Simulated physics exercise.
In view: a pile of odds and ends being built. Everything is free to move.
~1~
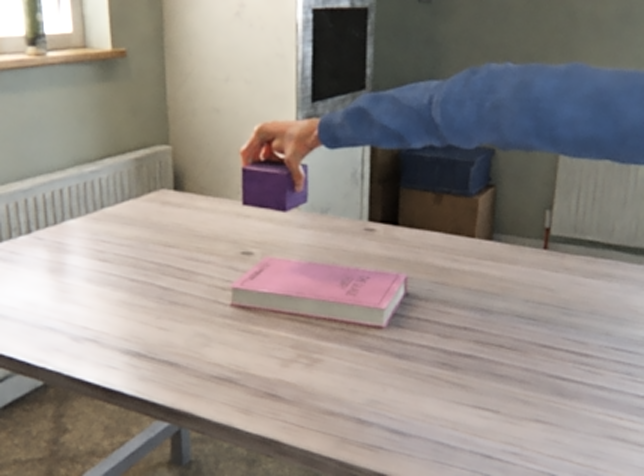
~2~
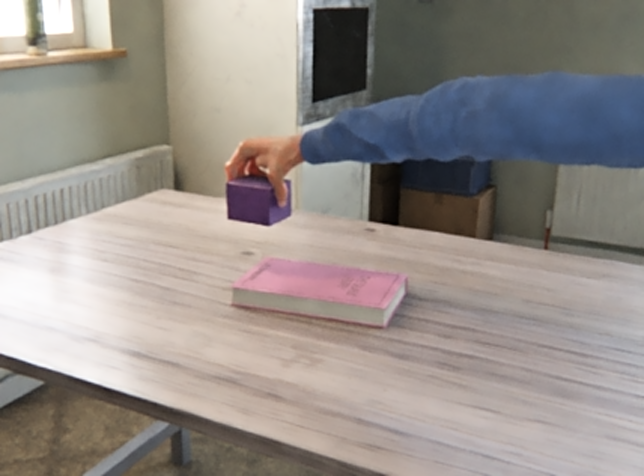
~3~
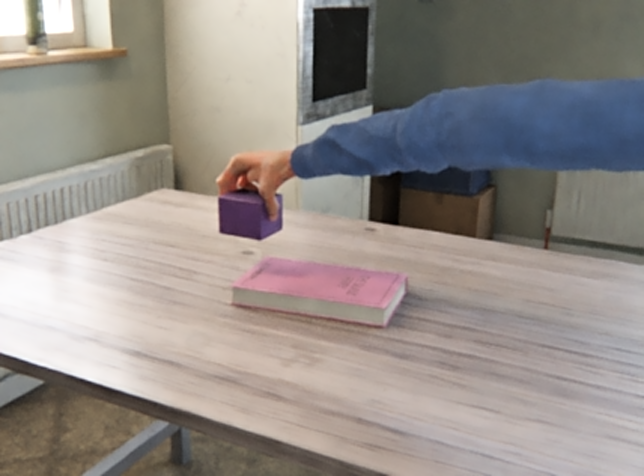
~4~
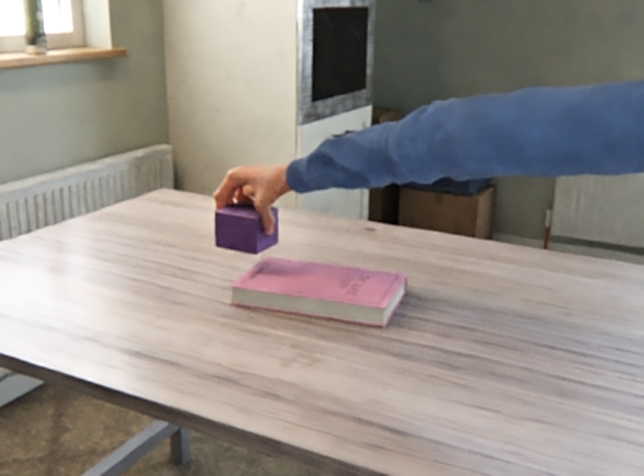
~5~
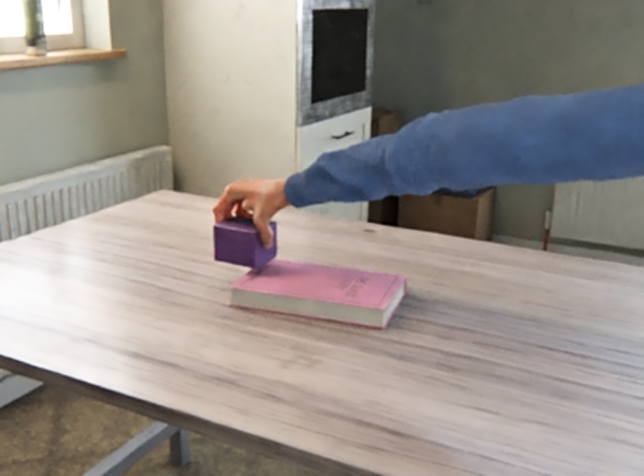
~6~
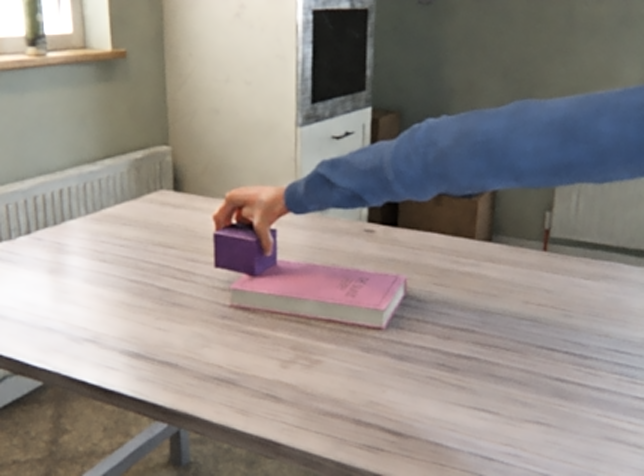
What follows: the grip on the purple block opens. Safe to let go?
Outcome: The pile loses its balance.
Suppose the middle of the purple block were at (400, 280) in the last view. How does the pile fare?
Then it loses its balance.
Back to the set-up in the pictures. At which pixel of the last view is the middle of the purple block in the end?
Around (208, 253).
Then, 0.40 s after the last picture, purple block tipped 63° from how it was near (225, 251).
Then, 1.10 s after the last picture, purple block on its side near (208, 253).
At rest, tipped over in the pile, purple block; pink book in place. Seen from the same camera at the end, purple block near (208, 253). The pile comes apart.
